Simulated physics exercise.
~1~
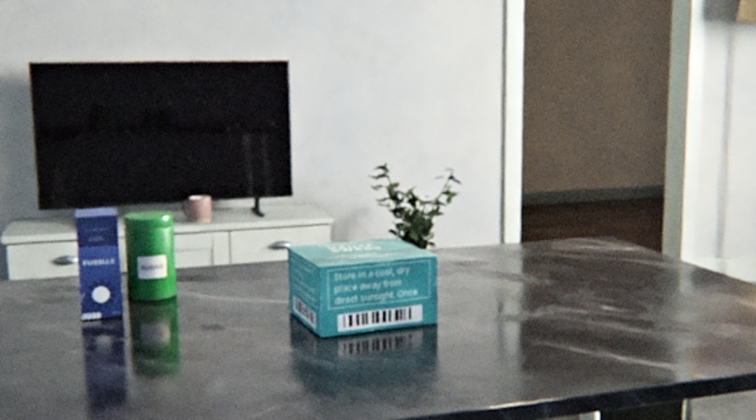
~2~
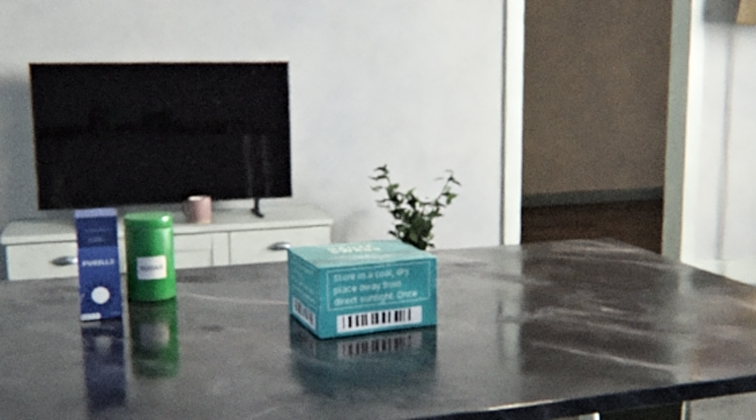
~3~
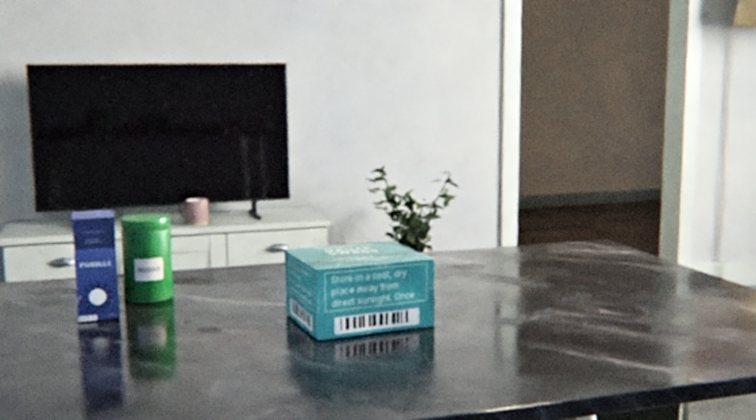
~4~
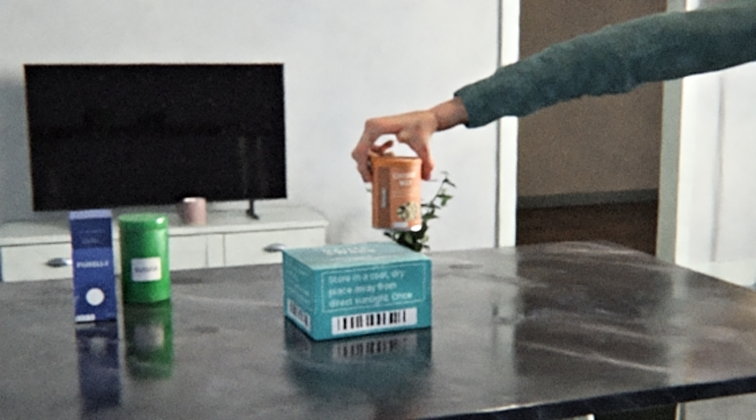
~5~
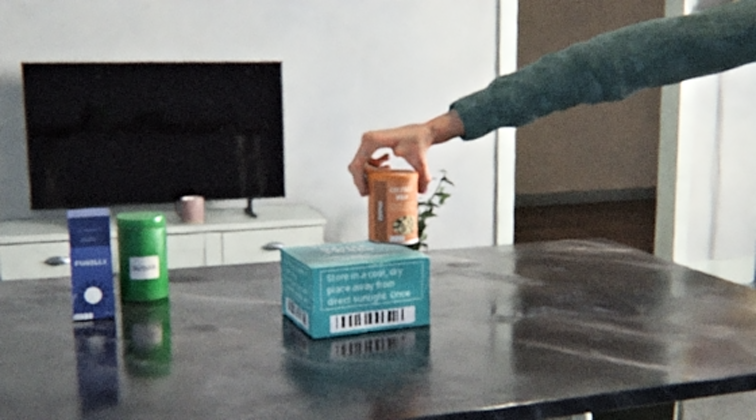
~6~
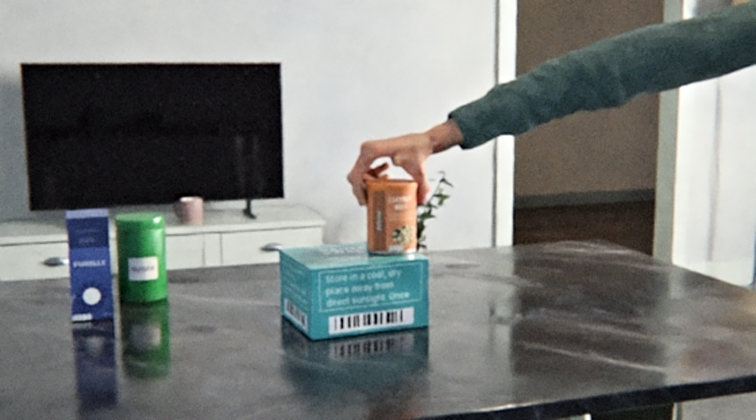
A hand in a dark green sleeve reaches in from the right holding an orange tin and lowers it onto the turquoise box, keeping its grip, while the camera drifts very slightly. The box sits mid-table, with a blue carton and green jar standing to its left. The dark, glossy tabletop is seen from slightly above in a pale room, with a black television, pink cup and leafy plant behind.
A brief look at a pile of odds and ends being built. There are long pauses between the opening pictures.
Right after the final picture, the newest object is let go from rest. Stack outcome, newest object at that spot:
I expect the pile to stay intact.
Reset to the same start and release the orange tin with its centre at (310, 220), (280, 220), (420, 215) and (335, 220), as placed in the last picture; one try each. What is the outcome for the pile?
Stays standing, topples over, topples over, stays standing.
Then, 1.10 s on from there, no change.
Then, 2.20 s on from there, orange tin resting near (391, 216).
In the end, all 4 unmoved. At the end, from the last picture's camera, orange tin near (392, 216). The pile holds.
